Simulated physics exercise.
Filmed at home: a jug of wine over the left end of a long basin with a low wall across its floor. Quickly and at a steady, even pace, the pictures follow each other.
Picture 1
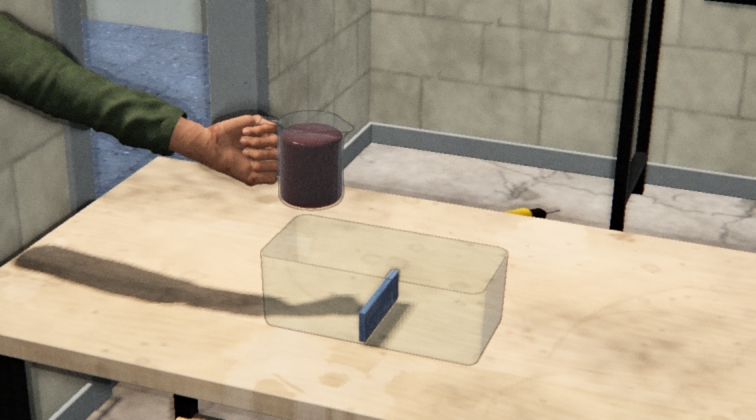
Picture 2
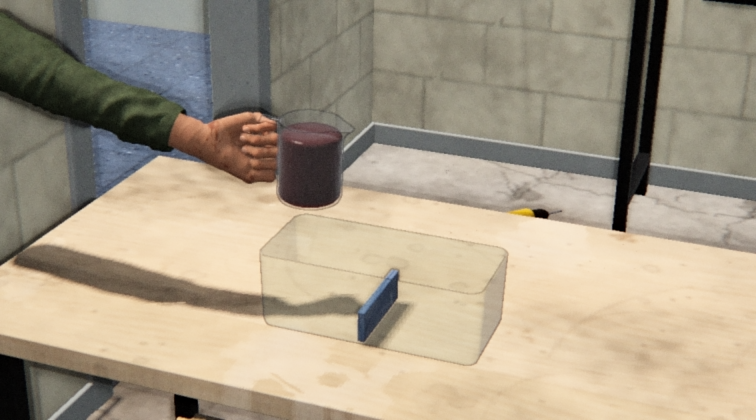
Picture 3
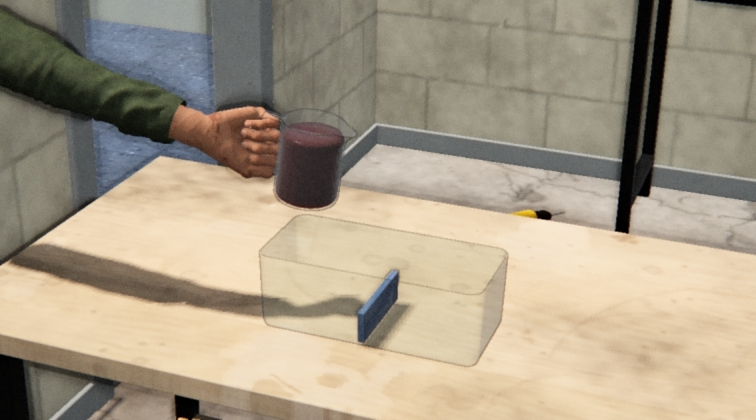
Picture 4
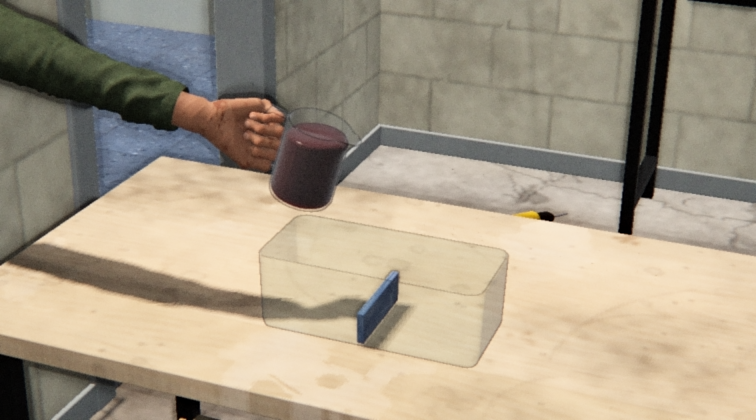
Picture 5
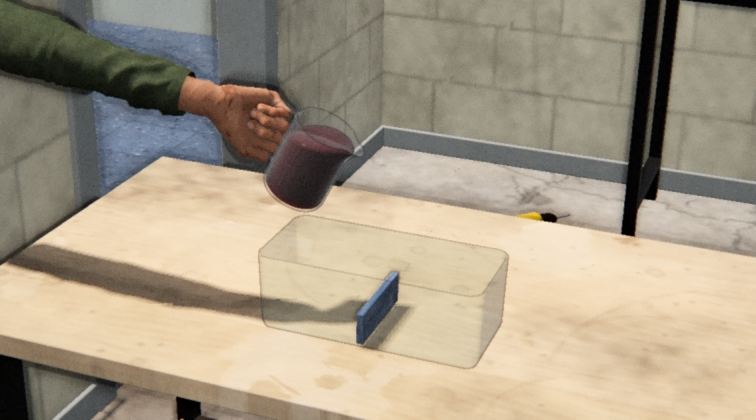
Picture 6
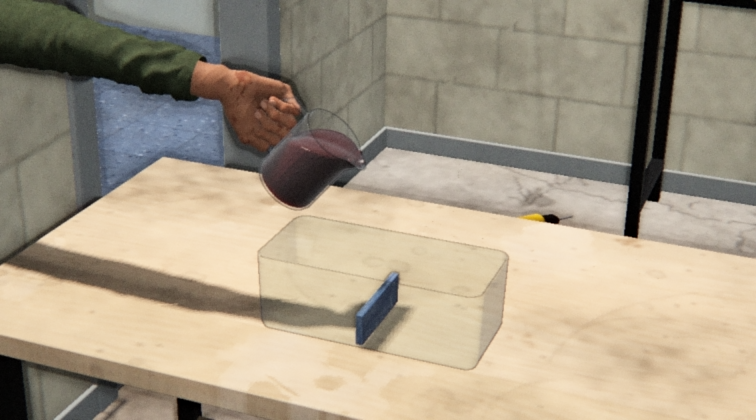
A hand tilting a glass jug of dark red liquid rightward above a clear basin with a low blue wall inside.
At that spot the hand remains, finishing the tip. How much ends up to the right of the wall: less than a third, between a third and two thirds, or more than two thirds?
The share right of the wall is going to reach a third without passing two thirds.
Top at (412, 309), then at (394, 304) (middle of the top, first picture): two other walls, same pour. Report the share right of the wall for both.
I'd expect near 15 percent the first time and near 25 percent the next.
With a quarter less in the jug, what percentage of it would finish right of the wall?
About 35 in a hundred.
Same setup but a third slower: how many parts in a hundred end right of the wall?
Some 65 per cent.
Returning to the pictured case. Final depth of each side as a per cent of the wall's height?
The left reaches some 30 %, the right about 30 %.
A moment on, the jug is tipped right over and 48 per cent is still to pour, 4 is left of the wall and 24 right of it.
Next, the jug is tipped right over and 8 per cent is still to pour, 38 is left of the wall and 44 right of it.
Then the jug is tipped right over and 0 per cent is still to pour, 47 is left of the wall and 49 right of it.
Later the jug is tipped right over and 0 per cent is still to pour, 48 is left of the wall and 50 right of it.
At rest 48 per cent lies left of the wall, 50 right of it and 2 outside.
